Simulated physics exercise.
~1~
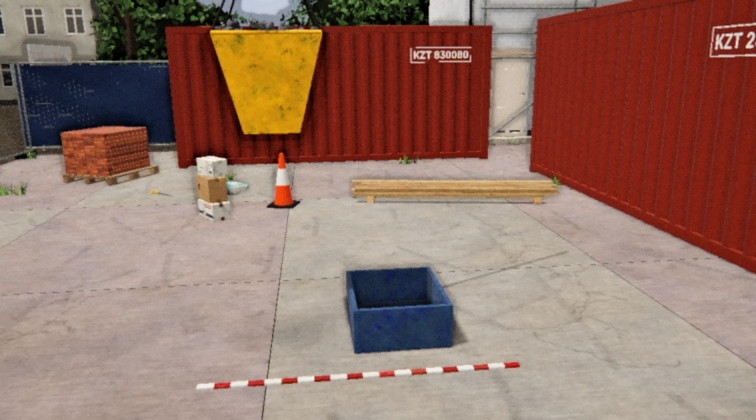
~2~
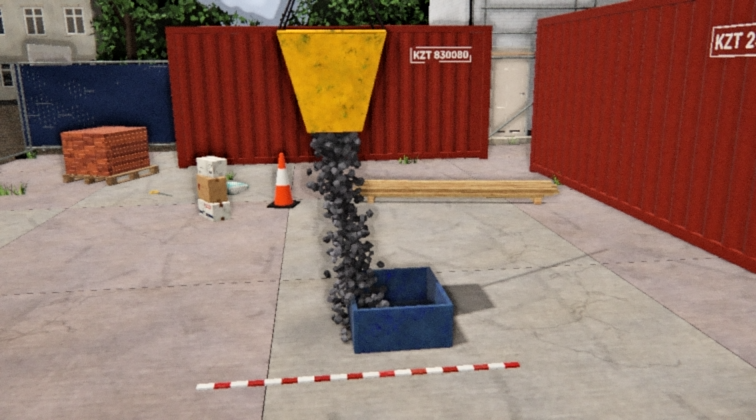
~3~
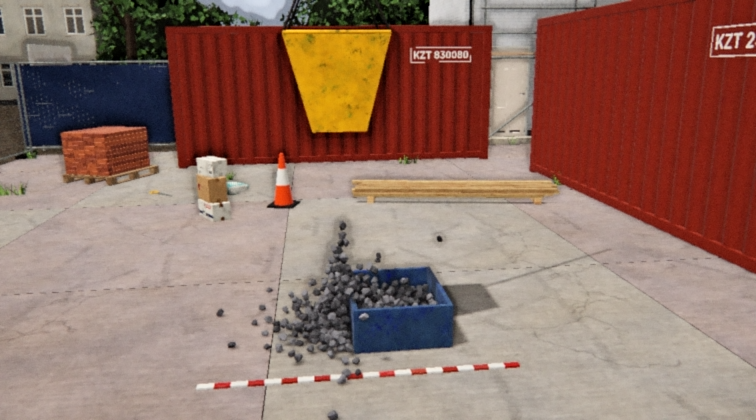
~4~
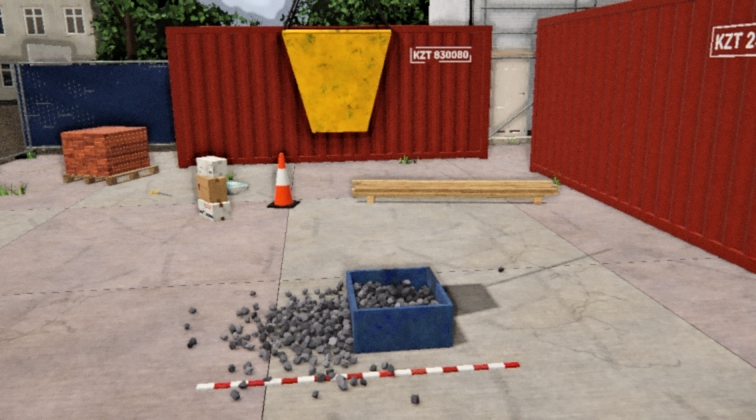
A yellow skip slid right in front of a red container and poured dark stones from its bottom toward a blue bin, and once it had emptied, more than half lay in the bin while many others were scattered on the concrete to its left.
